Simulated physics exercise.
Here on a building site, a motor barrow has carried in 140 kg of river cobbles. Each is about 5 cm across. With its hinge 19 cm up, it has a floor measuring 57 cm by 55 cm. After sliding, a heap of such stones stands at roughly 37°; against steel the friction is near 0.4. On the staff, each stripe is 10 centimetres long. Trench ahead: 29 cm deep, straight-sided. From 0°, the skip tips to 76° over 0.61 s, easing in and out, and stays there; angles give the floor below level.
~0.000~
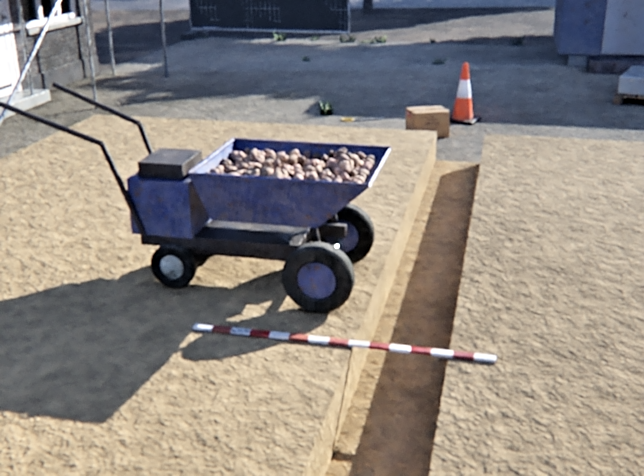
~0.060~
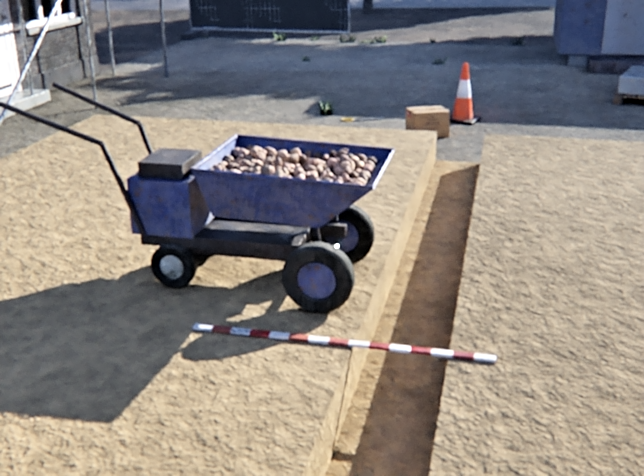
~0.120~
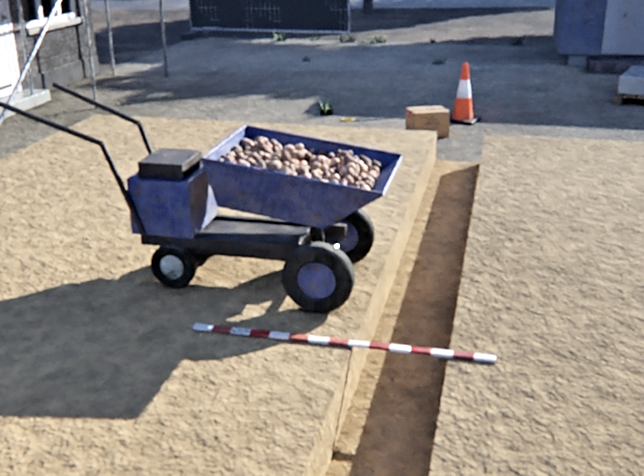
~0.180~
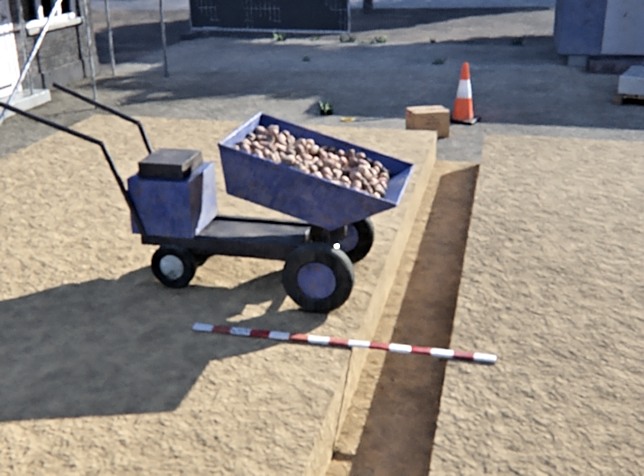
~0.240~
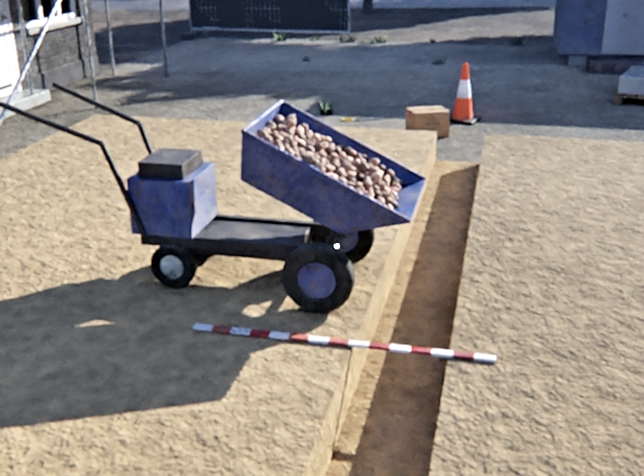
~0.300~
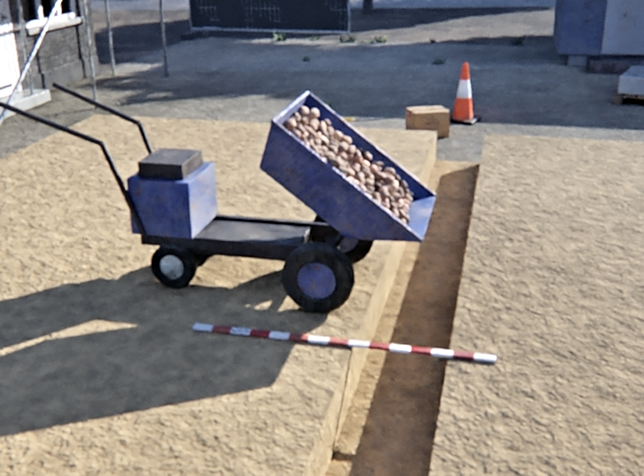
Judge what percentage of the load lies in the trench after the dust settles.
About 35 %.
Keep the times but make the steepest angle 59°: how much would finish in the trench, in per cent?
Close to 30 per cent then.
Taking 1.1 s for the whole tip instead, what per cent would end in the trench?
In that case some 45 per cent.
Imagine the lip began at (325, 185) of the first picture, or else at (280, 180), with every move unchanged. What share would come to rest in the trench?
First spot about 85, second spot about 85 per cent.
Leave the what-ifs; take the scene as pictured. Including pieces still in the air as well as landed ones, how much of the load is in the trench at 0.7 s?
I'd put it near 15 per cent.
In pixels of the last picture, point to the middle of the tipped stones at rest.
At about pixel (495, 296) in the last view.
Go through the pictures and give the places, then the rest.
The first frame shows lip at (369, 186), floor tilted 0°, highest stones at (324, 158).
In the second frame, the skip is at 2°, its lip at (373, 188); the top of the load is at (310, 157); the stones move at 0.4 m/s on average.
The third frame shows lip at (383, 195), floor tilted 8°, highest stones at (256, 146); the stones move at 0.9 m/s on average.
The fourth frame shows lip at (397, 206), floor tilted 16°, highest stones at (263, 135); the stones move at 1.3 m/s on average.
The fifth frame shows lip at (410, 222), floor tilted 26°, highest stones at (282, 123); the stones move at 1.6 m/s on average.
The sixth frame shows lip at (422, 241), floor tilted 37°, highest stones at (306, 115); the stones move at 1.7 m/s on average.
After 0.5 s the floor is at 65°; 100 % in the skip; the foremost stones are at (435, 250).
After 0.7 s the floor is at 76°; 55 % in the skip, 13 % in the trench, 32 % past the trench; the foremost stones are at (523, 310).
After 1.1 s the floor is at 76°; 7 % in the skip, 28 % in the trench, 66 % past the trench; the foremost stones are past the picture's edge.
After 3.0 s the floor is at 76°; 0 % in the skip, 35 % in the trench, 65 % past the trench; the foremost stones are past the picture's edge.
